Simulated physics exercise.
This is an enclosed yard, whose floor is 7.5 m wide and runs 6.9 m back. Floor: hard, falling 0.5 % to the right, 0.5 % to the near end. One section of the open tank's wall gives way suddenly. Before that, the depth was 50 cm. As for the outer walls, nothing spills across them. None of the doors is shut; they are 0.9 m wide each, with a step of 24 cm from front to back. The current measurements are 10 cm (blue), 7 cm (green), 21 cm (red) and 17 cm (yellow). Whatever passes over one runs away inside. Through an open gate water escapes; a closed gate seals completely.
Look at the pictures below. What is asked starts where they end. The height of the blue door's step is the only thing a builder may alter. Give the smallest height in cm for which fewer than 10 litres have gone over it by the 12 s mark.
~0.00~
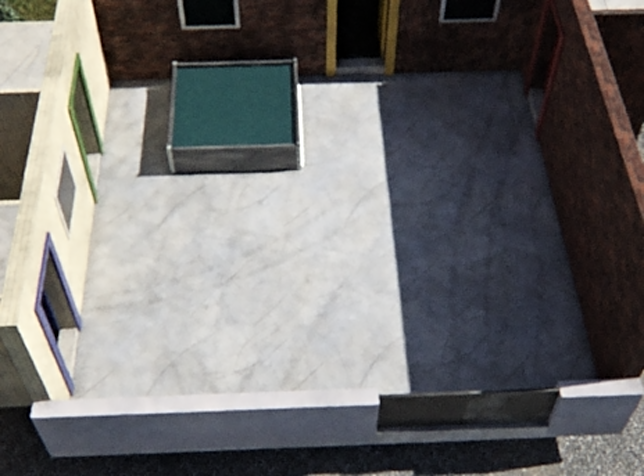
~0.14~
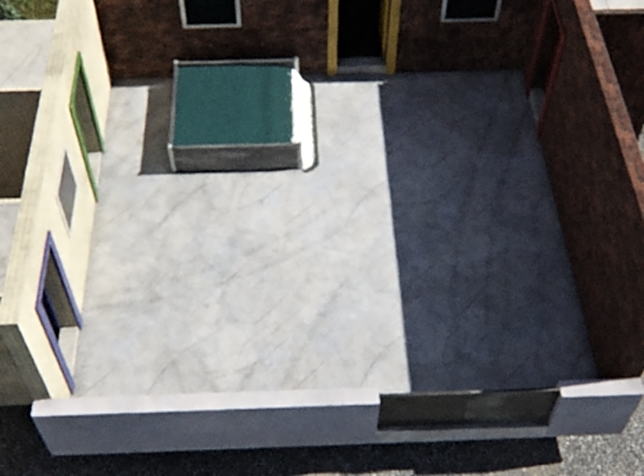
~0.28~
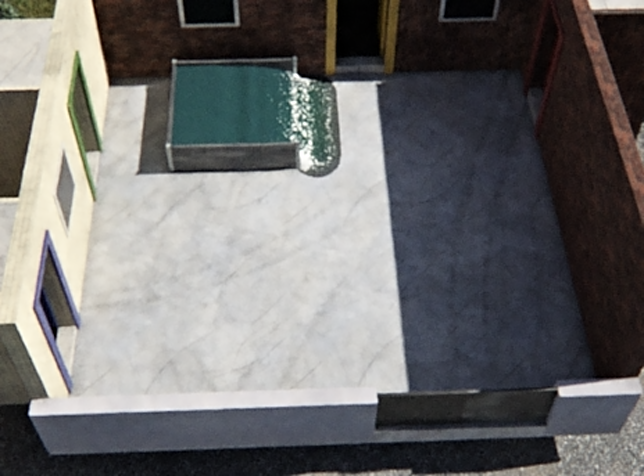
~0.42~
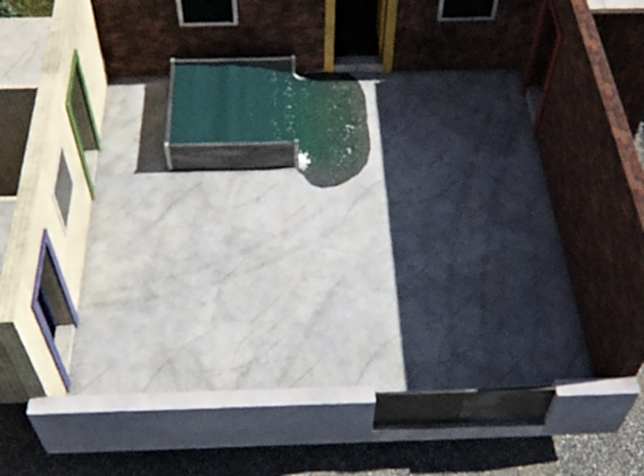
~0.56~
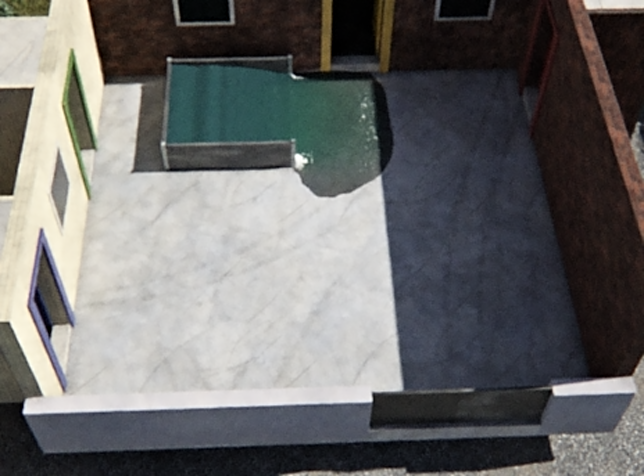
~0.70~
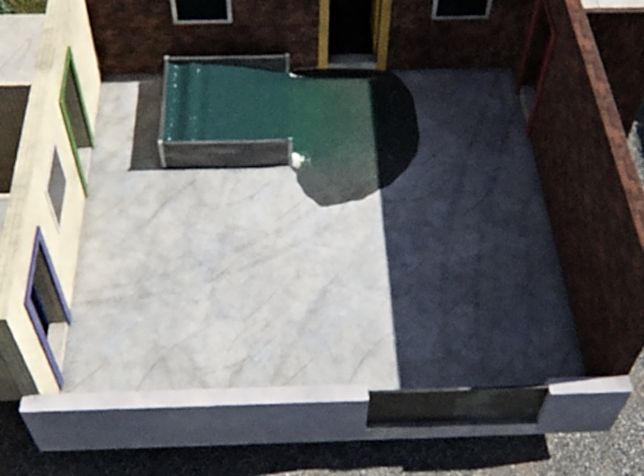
About 6.5 cm.
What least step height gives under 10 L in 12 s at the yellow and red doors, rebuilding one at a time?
Close to 11.0 cm (yellow) and close to 26 cm (red).
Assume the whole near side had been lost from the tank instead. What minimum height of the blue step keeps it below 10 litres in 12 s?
That way, roughly 13.5 cm.
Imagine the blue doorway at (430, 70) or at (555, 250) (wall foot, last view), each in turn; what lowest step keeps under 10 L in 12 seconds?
Minimums: About 11.0 cm and 9.5 cm.
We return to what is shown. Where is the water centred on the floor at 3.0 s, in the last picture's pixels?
My guess is close to (388, 133).
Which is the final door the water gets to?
Answer: Green.
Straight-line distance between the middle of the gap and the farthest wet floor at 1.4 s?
Near 4.2 metres, give or take.
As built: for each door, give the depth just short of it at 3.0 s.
In cm - blue: 0, green: 0, red: 30, yellow: 12.
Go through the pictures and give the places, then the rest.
The first frame shows still water, 50 cm deep, in the open tank at (235, 106); the blue door at (60, 320) is dry.
In the second frame, the gap is at (297, 117), the front 0.2 m out at (312, 165); the back of the open tank holds 50 cm.
In the third frame, the front is at (335, 161), 0.7 m from the gap at (295, 117); 1.3 m2 of floor is wet, 50 cm left at the back.
In the fourth frame, the front is at (365, 152), 1.2 m from the gap at (293, 117); 2.7 m2 of floor is wet, 50 cm left at the back.
In the fifth frame, the gap is at (290, 117), the front 1.7 m out at (388, 138); the back of the open tank holds 50 cm.
In the sixth frame, the gap is at (287, 116), the front 2.2 m out at (413, 139); the back of the open tank holds 45 cm; the blue door at (50, 314), 5.6 m from the gap, is still 4.8 m from the nearest water.
After 1.4 s water covers 25 % of the floor, deepest (22 cm) near (295, 154); it has not reached the blue door.
After 3.0 s water covers 35 % of the floor, deepest (31 cm) near (511, 83); it has not reached the blue door.
After 12.0 s water covers 90 % of the floor, deepest (10 cm) near (69, 422); 8 cm at the blue door, 0 litres in over its 10 cm step.
At the blue door as built, the water arrived by 8.4 s and peaked near 9 cm at 9.6 s.
With a step of 5.5 cm, 19 litres would have come in within the 12 s; with 7.5 cm, 4 litres. So under 10 litres takes about 6.5 cm.
